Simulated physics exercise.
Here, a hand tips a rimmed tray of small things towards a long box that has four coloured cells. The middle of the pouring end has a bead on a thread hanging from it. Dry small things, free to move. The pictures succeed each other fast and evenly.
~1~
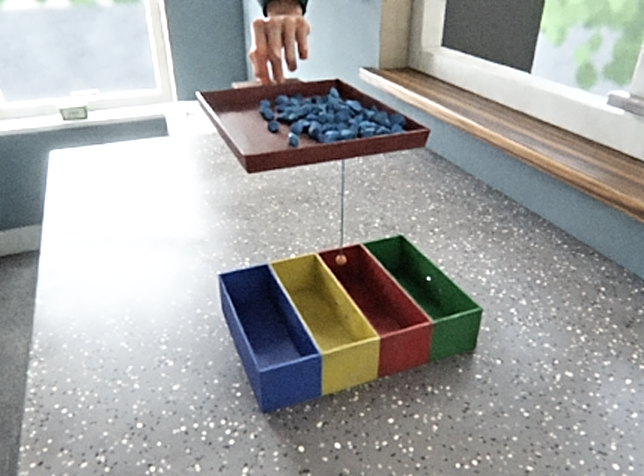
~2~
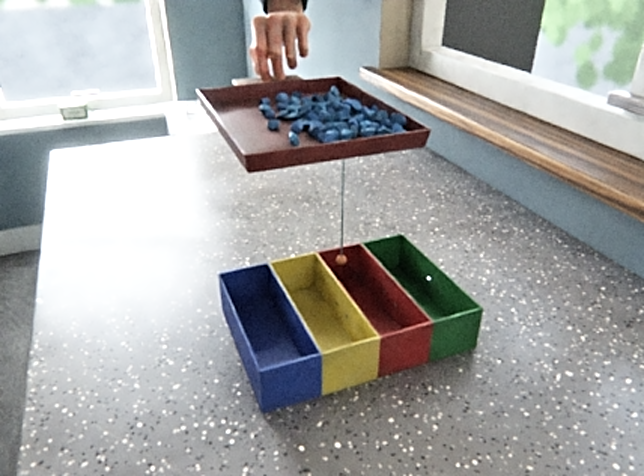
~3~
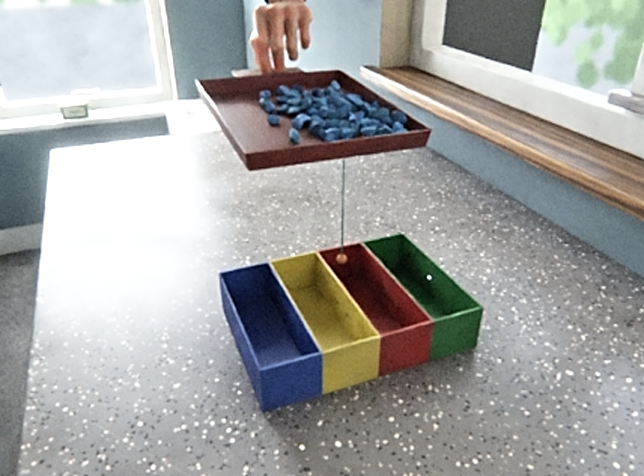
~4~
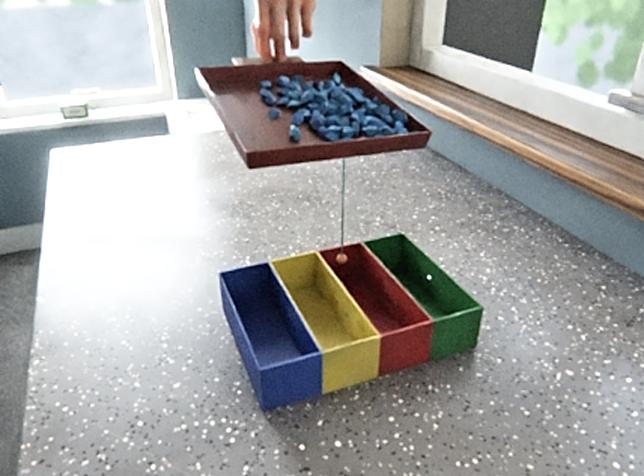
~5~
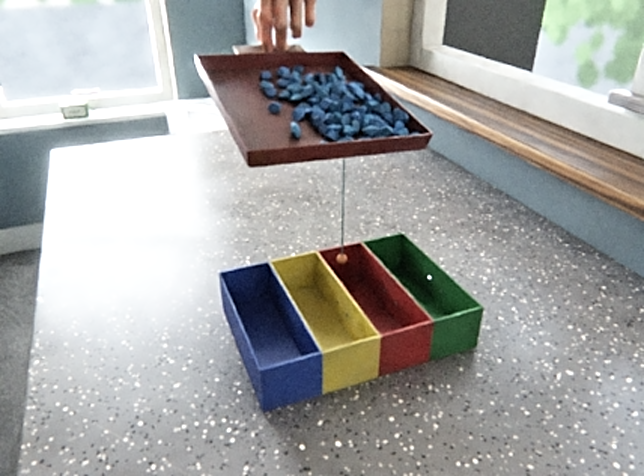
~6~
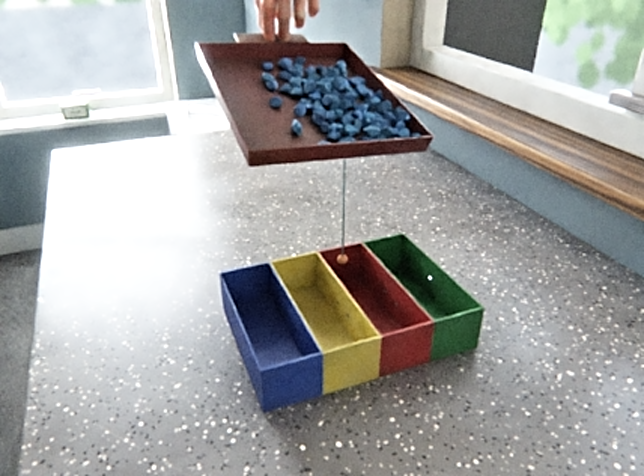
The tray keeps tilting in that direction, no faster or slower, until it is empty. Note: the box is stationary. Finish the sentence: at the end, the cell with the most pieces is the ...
... Green one.
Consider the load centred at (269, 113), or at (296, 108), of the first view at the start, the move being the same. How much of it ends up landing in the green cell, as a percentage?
In order, 40 % then 50 %.
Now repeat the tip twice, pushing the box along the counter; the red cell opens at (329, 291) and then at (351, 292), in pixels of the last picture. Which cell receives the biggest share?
The first placing favours the green cell, while the second favours the cell in green.
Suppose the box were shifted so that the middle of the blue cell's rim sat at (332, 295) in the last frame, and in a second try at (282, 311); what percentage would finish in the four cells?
Close to 100 in a hundred, followed by close to 90 in a hundred.
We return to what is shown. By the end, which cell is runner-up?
Rank 2: The red cell.
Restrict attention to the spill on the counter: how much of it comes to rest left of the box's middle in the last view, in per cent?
I'd put it at around 0 per cent.
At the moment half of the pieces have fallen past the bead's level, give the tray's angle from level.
Tilt: Around 95 degrees.
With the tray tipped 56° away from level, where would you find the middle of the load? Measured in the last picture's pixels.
Somewhere about (376, 94).
Just after the last frame, tray tipped steeply; every one on the tray.
A moment on, tray tipped right over; roughly a third on the tray; roughly a third in the green cell; about a tenth in the red cell; roughly a quarter falling or outside the box.
Further on, tray tipped past a quarter turn; roughly half in the green cell; roughly a quarter in the red cell; just a few in the yellow cell; roughly a quarter falling or outside the box.
When it is over, tray tipped past a quarter turn; roughly half in the green cell; roughly a quarter in the red cell; just a few in the yellow cell; not one in the blue cell; roughly a quarter outside the box.
